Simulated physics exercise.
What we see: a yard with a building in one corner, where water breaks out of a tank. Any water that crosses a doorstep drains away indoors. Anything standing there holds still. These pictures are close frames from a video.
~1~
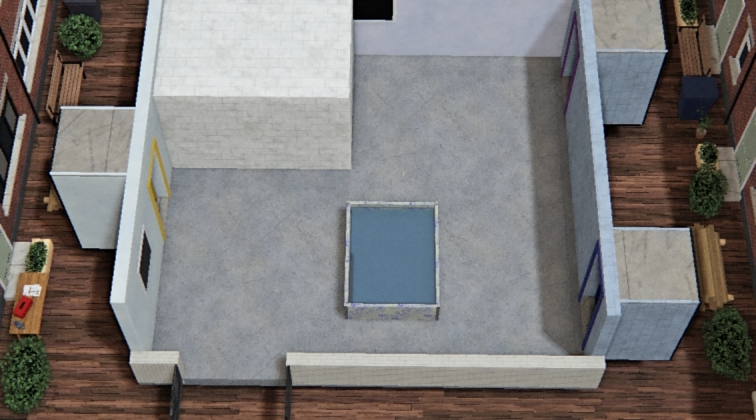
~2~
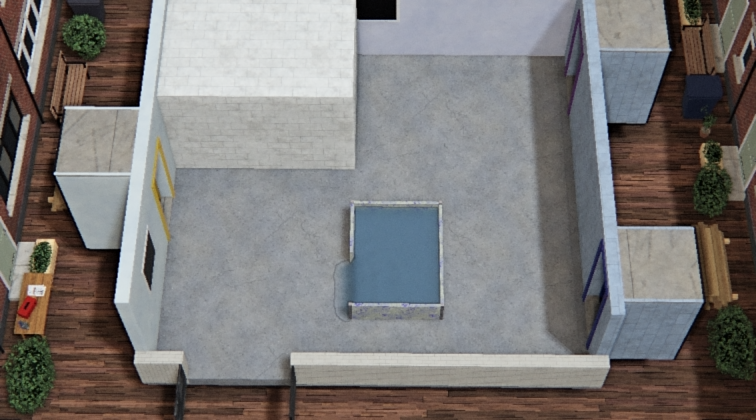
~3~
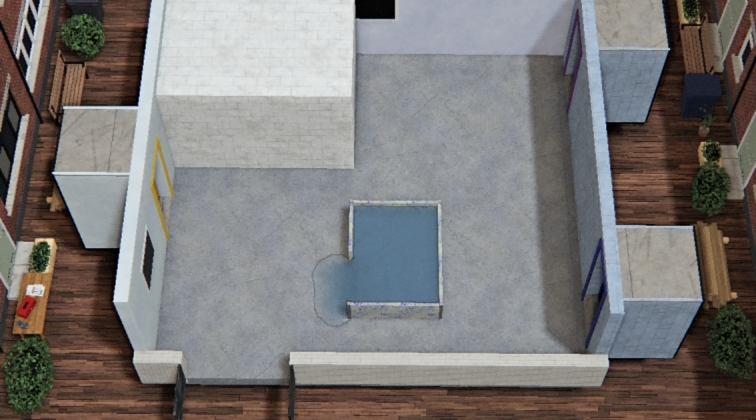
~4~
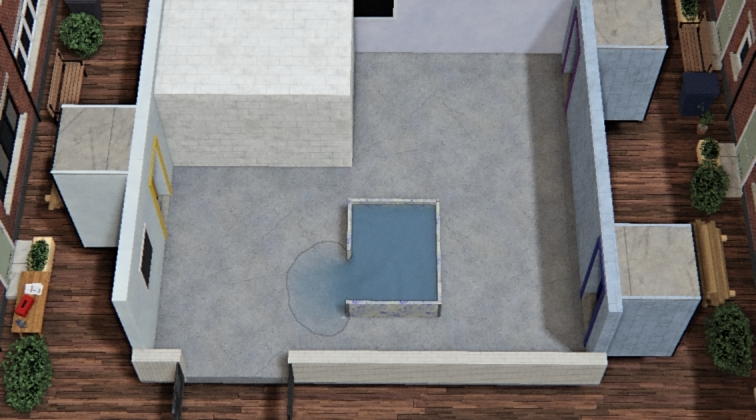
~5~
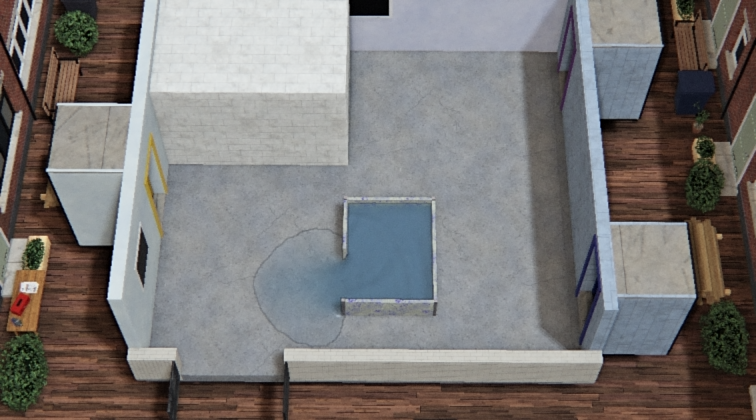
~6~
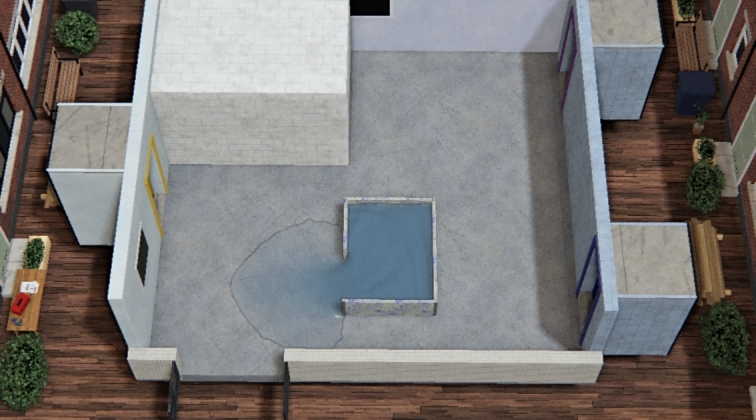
At first, a square open tank of blue water stands whole and still on the grey floor of a walled yard, with a pale block building in one corner. Then water breaks out through the tank's left side, and a rounded, thin puddle spreads steadily leftward across the floor.
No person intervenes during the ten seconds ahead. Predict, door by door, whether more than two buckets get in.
The purple door does not pass two; the yellow door passes two; the blue door does not pass two.
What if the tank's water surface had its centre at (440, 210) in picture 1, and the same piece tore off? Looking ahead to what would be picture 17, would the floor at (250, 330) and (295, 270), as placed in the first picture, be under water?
Result: Inundated; inundated.
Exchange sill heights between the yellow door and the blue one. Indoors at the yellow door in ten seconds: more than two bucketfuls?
For the yellow door, it remains short of it.
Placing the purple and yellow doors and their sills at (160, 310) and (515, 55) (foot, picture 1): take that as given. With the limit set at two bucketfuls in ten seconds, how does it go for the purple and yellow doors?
Result - the purple door exceeds the limit while the yellow door stays within limits.
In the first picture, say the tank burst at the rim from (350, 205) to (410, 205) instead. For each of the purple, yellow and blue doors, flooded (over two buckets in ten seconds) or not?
Purple door: Above, yellow door: Above, blue door: Below.
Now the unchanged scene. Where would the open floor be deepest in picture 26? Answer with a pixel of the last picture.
My estimate is about (169, 169).
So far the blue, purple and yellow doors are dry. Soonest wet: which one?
Answer: The yellow door.
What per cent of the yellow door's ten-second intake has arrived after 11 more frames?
My figure is 0 in a hundred.
A moment on, water covers 20 % of the floor; the purple door not reached, the yellow door not reached, the blue door not reached.
Next, water covers 25 % of the floor; the purple door not reached, the yellow door wet at the sill, nothing in, the blue door not reached.
Then, water covers 30 % of the floor; the purple door not reached, the yellow door over two buckets in, the blue door not reached.
Later, water covers 35 % of the floor; the purple door not reached, the yellow door over two buckets in, the blue door not reached.
In the end, water covers 45 % of the floor; the purple door not reached, the yellow door far over two buckets in, the blue door not reached.
